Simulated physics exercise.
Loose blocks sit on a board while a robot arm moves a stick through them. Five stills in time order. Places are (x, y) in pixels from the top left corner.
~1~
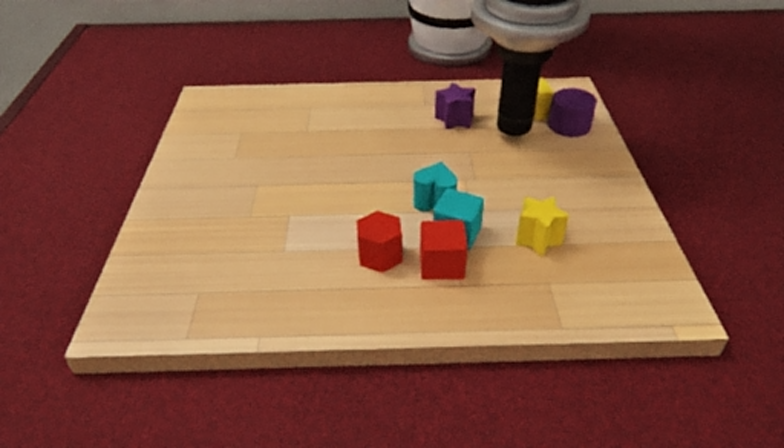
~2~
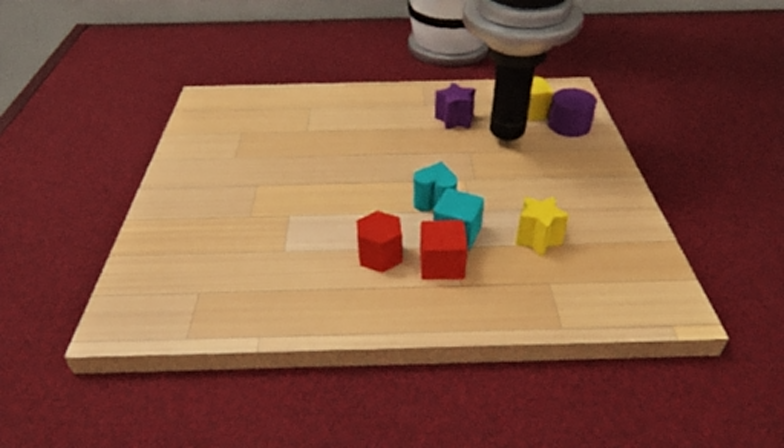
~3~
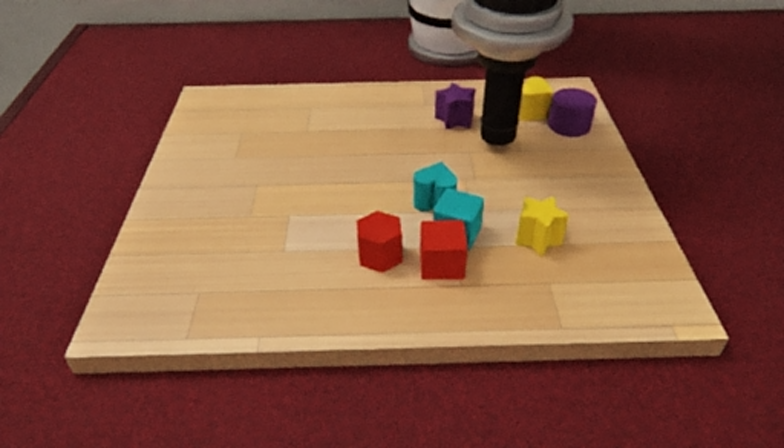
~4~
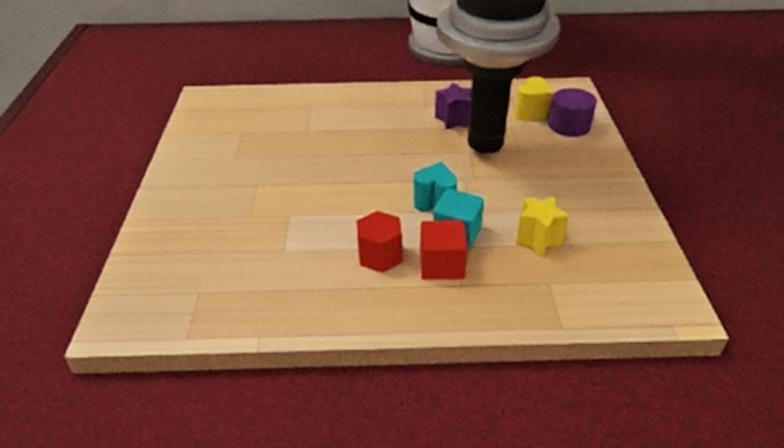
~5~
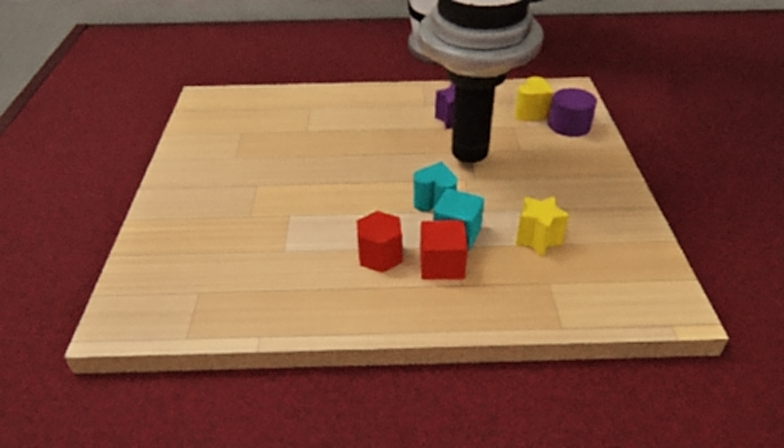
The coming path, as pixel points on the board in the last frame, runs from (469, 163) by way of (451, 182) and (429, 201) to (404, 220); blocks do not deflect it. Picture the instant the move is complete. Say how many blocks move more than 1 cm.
The number is two.
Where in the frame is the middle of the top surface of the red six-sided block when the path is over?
I'd expect the centre of its top face to be at (365, 241).
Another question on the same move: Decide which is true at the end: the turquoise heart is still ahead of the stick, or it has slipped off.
Still leading.
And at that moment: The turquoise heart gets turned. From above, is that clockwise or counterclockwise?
That block twists counter-clockwise.
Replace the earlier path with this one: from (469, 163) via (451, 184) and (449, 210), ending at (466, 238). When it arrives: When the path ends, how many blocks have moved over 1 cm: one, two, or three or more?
By the end, three or more blocks will have moved.
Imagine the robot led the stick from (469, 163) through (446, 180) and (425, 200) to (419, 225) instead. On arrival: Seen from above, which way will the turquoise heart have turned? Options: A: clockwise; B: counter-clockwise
Correct choice: B.
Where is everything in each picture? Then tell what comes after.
Tip of the stick at (514, 127), middles of tops, red six-sided block at (379, 226), turquoise heart at (436, 175), turquoise square at (459, 204), in the first frame.
Stick at (507, 131), nothing pushed, in the second frame.
Stick at (498, 137), nothing pushed, in the third frame.
Stick at (485, 144), nothing pushed, in the fourth frame.
Stick at (470, 153), red six-sided block at (379, 226), turquoise heart at (436, 175), turquoise square at (459, 204), in the fifth frame.
On the path given first. One third of the way, stick at (451, 172); turquoise heart at (435, 177).
Two thirds of the way, stick at (429, 191); turquoise heart at (415, 194), turned 45° anticlockwise.
At the end, stick at (404, 209); red six-sided block at (365, 241), turned 25° clockwise; turquoise heart at (395, 216), turned 65° anticlockwise; turquoise square unmoved.
